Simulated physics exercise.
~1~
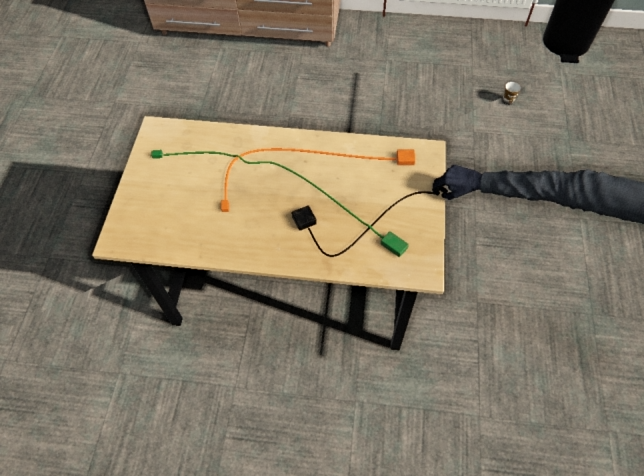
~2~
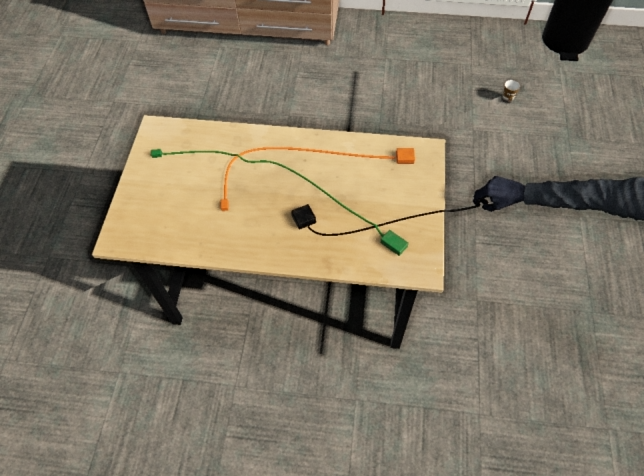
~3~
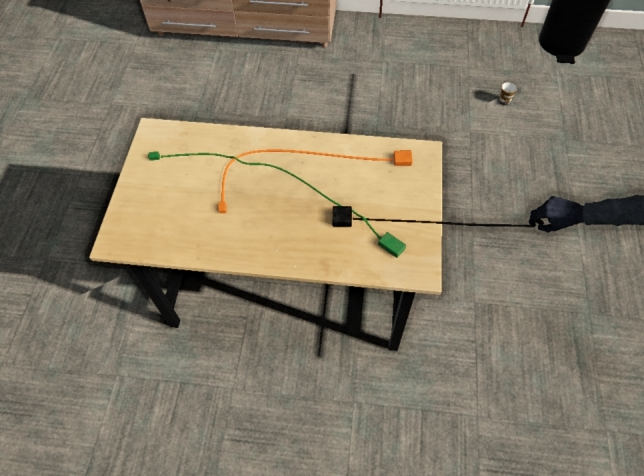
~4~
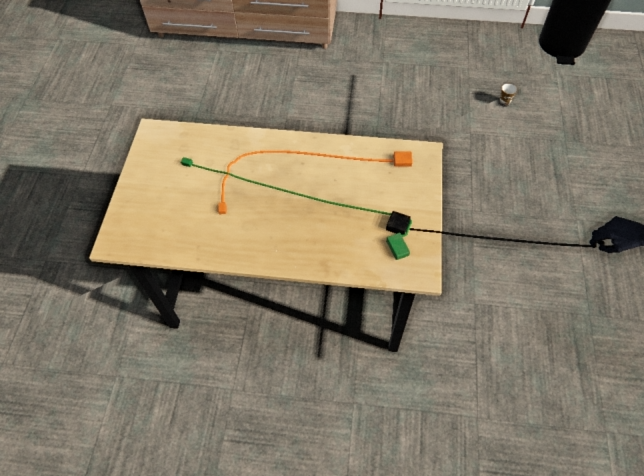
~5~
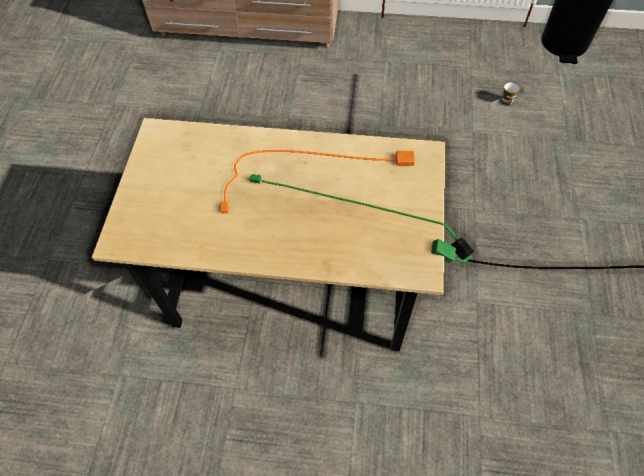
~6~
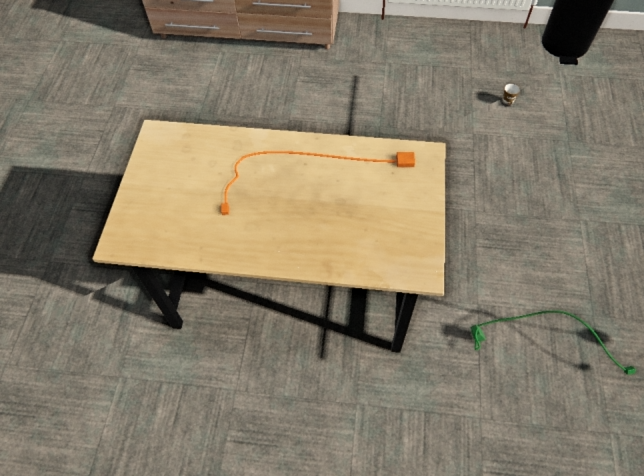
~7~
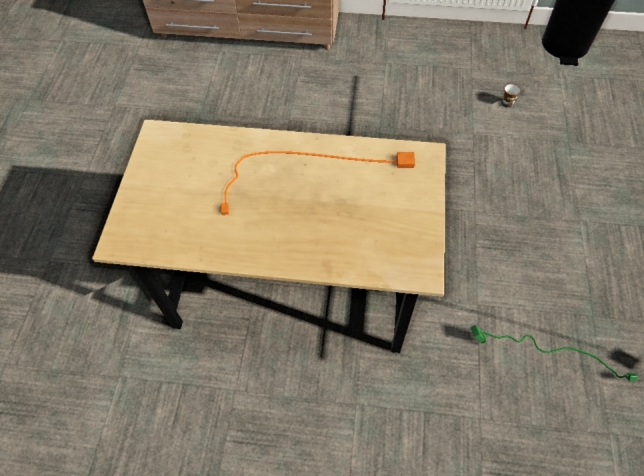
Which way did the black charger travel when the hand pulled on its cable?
It slid to the right across the desk, toward the side where the hand was pulling, and went over the edge.
